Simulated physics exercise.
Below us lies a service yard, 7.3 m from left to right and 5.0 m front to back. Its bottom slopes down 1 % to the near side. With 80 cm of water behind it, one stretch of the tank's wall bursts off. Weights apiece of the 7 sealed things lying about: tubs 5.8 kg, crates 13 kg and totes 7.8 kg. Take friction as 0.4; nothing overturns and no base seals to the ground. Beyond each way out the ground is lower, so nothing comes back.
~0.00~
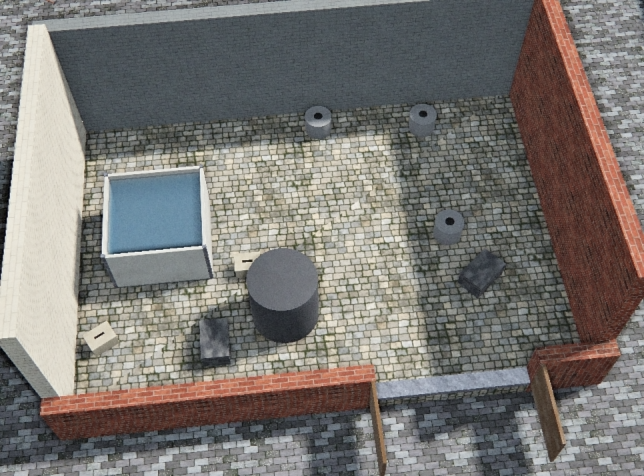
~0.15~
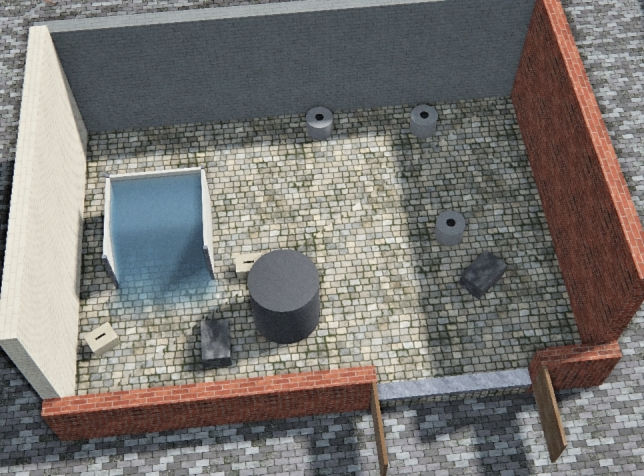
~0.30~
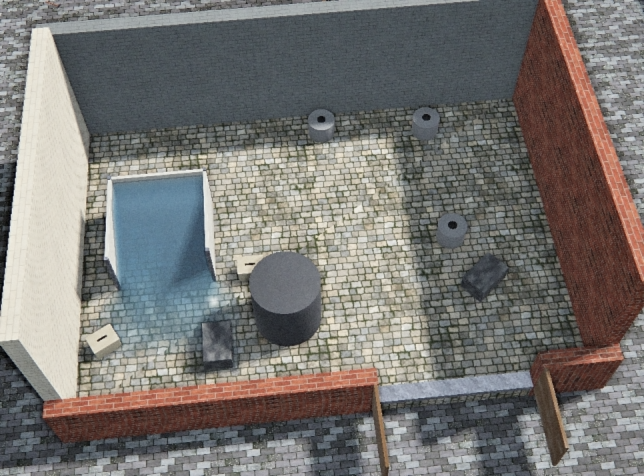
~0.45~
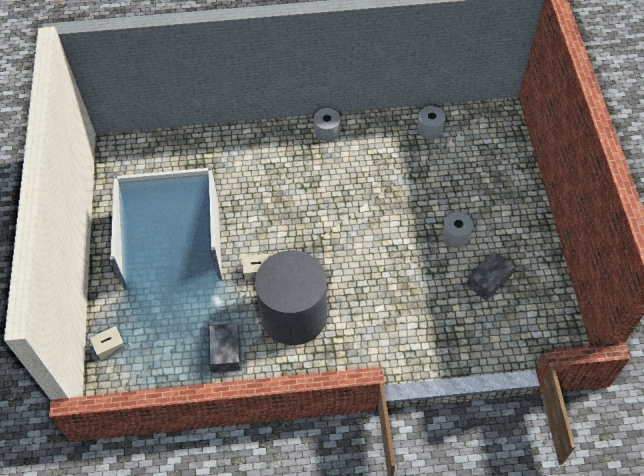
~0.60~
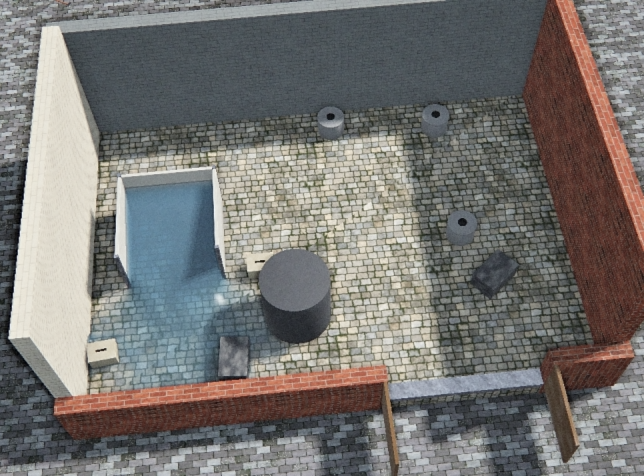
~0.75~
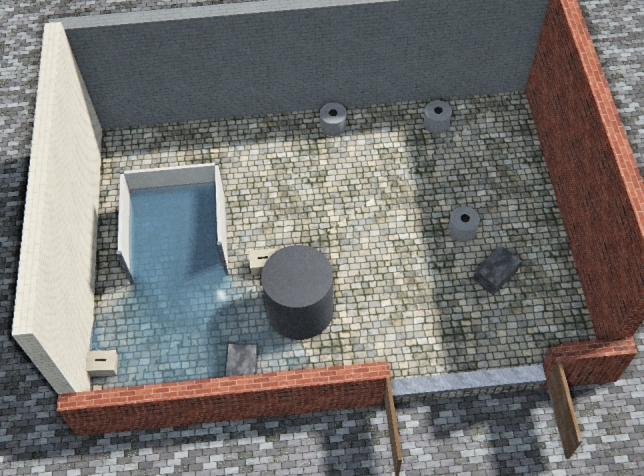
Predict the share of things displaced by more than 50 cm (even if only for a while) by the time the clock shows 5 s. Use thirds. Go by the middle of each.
Share: Between one and two thirds.
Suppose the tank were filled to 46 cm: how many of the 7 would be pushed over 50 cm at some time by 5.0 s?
Then 2.
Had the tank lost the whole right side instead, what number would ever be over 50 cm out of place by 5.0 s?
In that case 5 of them.
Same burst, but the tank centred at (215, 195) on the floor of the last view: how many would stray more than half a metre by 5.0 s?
Then 4.
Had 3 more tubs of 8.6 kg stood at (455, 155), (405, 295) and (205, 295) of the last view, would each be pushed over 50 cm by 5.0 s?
In that order: Under, past it, past it.
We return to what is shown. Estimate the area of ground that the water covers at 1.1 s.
Some 7.5 m2.
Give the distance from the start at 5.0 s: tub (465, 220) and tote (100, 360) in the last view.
In that order: 30 cm, 140 cm.
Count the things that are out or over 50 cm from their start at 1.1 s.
By then 2.
After 1.1 s 2 of 7 are over 50 cm from their spots; 1 afloat.
After 2.2 s 1 of 7 are over 50 cm from their spots; 1 afloat.
After 3.5 s 4 of 7 are over 50 cm from their spots; 1 afloat.
After 5.0 s 4 of 7 are over 50 cm from their spots, and 4 have been at some point; 3 afloat.
